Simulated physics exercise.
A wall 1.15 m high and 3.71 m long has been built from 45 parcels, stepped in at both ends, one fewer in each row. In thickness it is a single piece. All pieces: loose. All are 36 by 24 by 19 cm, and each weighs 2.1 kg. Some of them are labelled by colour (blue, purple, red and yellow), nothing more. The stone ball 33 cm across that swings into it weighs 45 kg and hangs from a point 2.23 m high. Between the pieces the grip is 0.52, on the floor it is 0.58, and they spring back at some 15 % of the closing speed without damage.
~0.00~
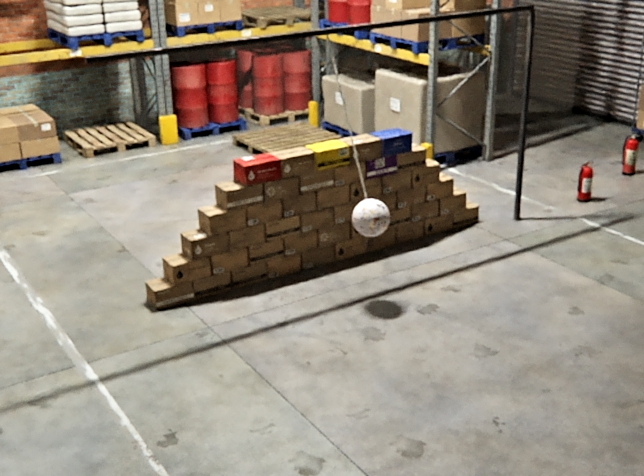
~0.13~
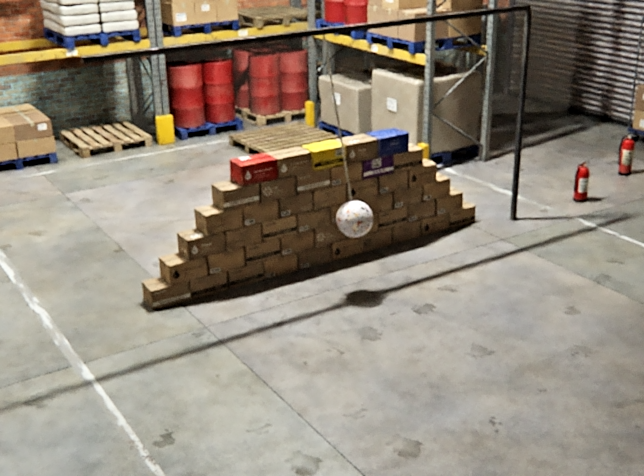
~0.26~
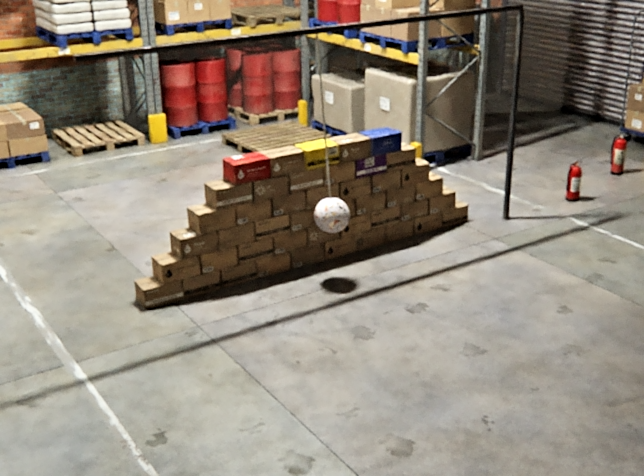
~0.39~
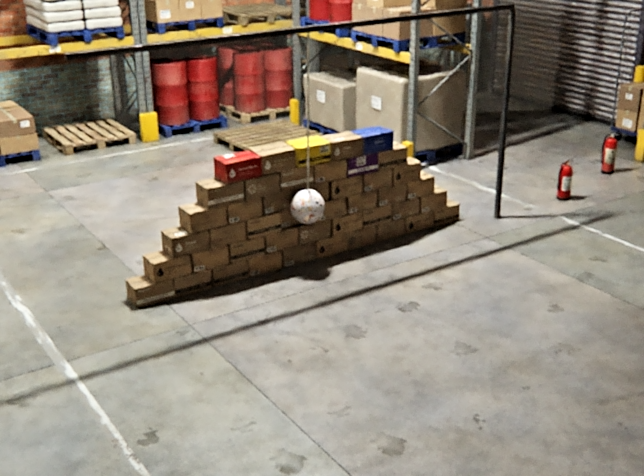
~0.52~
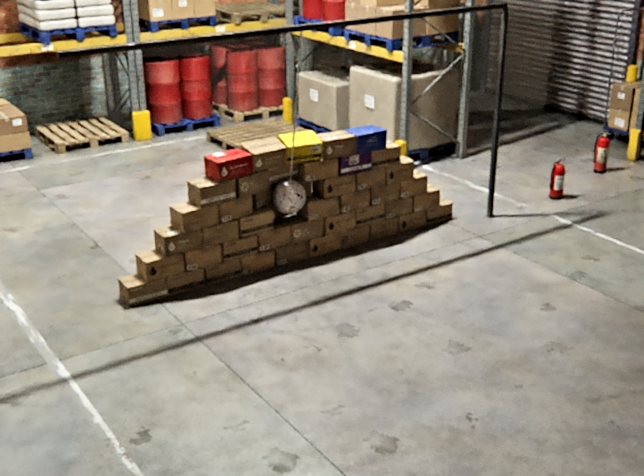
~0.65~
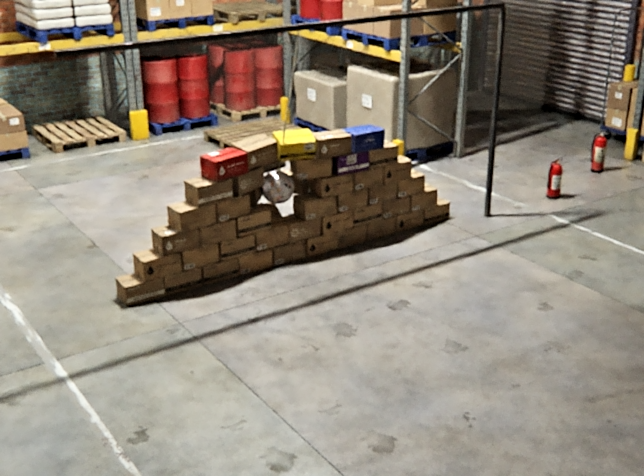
In a warehouse, a pale ball hanging on a line swung into a stepped wall of cardboard boxes, pushing through just below the red and yellow ones and knocking open a gap near the top.
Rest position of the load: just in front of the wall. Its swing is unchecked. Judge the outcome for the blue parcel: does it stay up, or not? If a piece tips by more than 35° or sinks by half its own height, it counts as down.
For the blue parcel, the answer is it does.
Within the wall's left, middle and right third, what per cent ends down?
In percent, the thirds read 10 on the left, 40 in the middle and 0 on the right.
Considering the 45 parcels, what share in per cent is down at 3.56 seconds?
By then, 20 per cent.
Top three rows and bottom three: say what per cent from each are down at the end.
From above it's 50%, from below it's 0%.
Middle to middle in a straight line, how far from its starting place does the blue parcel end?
Start and end are some 0 cm apart.
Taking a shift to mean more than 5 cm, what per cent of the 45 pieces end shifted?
That makes 25 percent.
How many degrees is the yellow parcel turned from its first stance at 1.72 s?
70°.
After 0.82 s, line 21° past plumb; 3 of the 45 parcels down; blue parcel unmoved; yellow parcel 11° from how it stood.
After 1.16 s, line 21° past plumb; 6 of the 45 parcels down; blue parcel unmoved; yellow parcel 12° from how it stood.
After 1.72 s, line 5° before plumb; 9 of the 45 parcels down; blue parcel unmoved; red parcel upside down.
After 3.56 s, line 18° past plumb; 9 of the 45 parcels down; blue parcel unmoved; red parcel upside down.
In the end (4.0 s), line 8° past plumb; 10 of the 45 parcels down; blue parcel 17 mm from its place; red parcel upside down; yellow parcel on its side. From the last view, middles, blue parcel near (363, 138), red parcel near (168, 251).
